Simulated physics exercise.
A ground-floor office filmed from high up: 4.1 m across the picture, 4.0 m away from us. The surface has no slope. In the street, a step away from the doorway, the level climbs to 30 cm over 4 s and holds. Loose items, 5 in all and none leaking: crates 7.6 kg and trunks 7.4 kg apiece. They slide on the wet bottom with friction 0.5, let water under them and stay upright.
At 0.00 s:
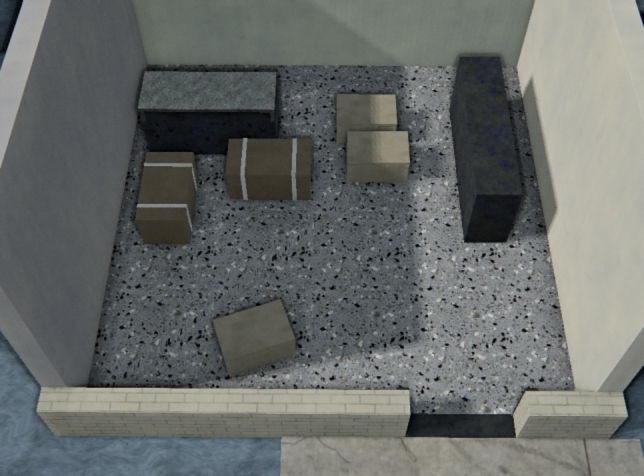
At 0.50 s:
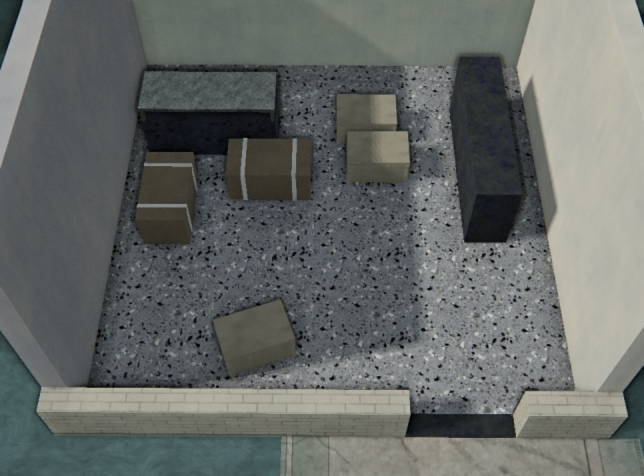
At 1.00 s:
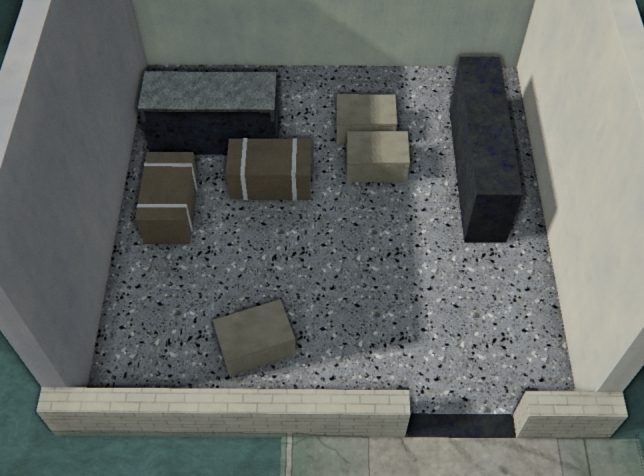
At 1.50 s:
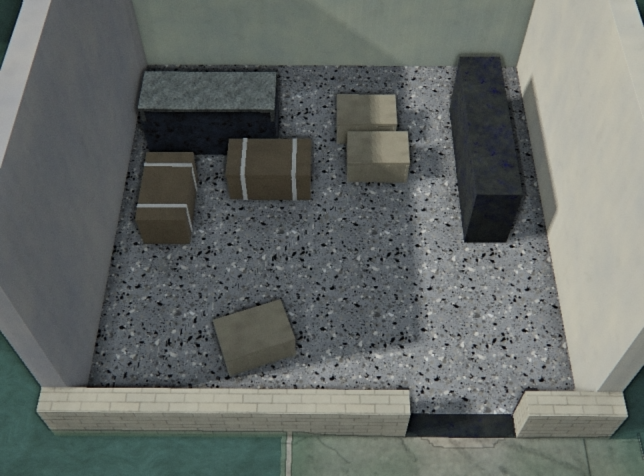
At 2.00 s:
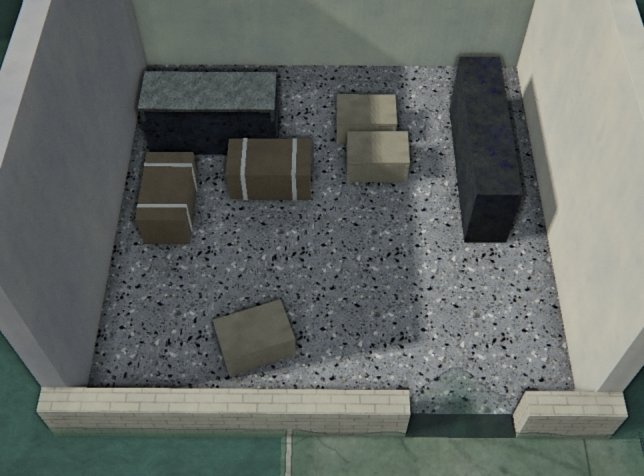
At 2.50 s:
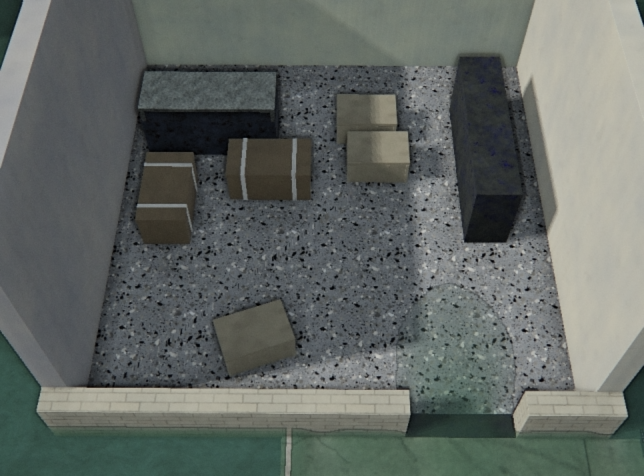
At the start, boxes and dark furniture stand on a speckled floor in a walled room, seen from above, with bluish ground outside. The ground outside turns green, and greenish water then covers the doorway and spreads a little way onto the floor inside, while the boxes stay still.
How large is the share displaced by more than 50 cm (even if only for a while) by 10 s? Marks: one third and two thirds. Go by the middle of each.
Share: Two thirds or above.
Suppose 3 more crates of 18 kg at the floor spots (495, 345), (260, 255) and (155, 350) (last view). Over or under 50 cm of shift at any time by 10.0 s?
In that order: Over, short of it, under.
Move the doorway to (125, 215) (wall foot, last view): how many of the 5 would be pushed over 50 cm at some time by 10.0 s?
Then 5.
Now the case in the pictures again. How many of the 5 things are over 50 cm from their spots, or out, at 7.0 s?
3 of them.
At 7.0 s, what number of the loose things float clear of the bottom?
I count 4.
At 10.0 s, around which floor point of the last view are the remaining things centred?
Near (284, 234).
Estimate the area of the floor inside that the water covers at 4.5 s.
Some 8.0 m2.
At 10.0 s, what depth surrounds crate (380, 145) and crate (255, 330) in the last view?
Roughly 11 and 3 cm.
After 3.5 s 0 of 5 are over 50 cm from their spots; 0 afloat.
After 4.5 s 0 of 5 are over 50 cm from their spots; 0 afloat.
After 7.0 s 3 of 5 are over 50 cm from their spots; 4 afloat.
After 10.0 s 4 of 5 are over 50 cm from their spots, and 4 have been at some point; 4 afloat.
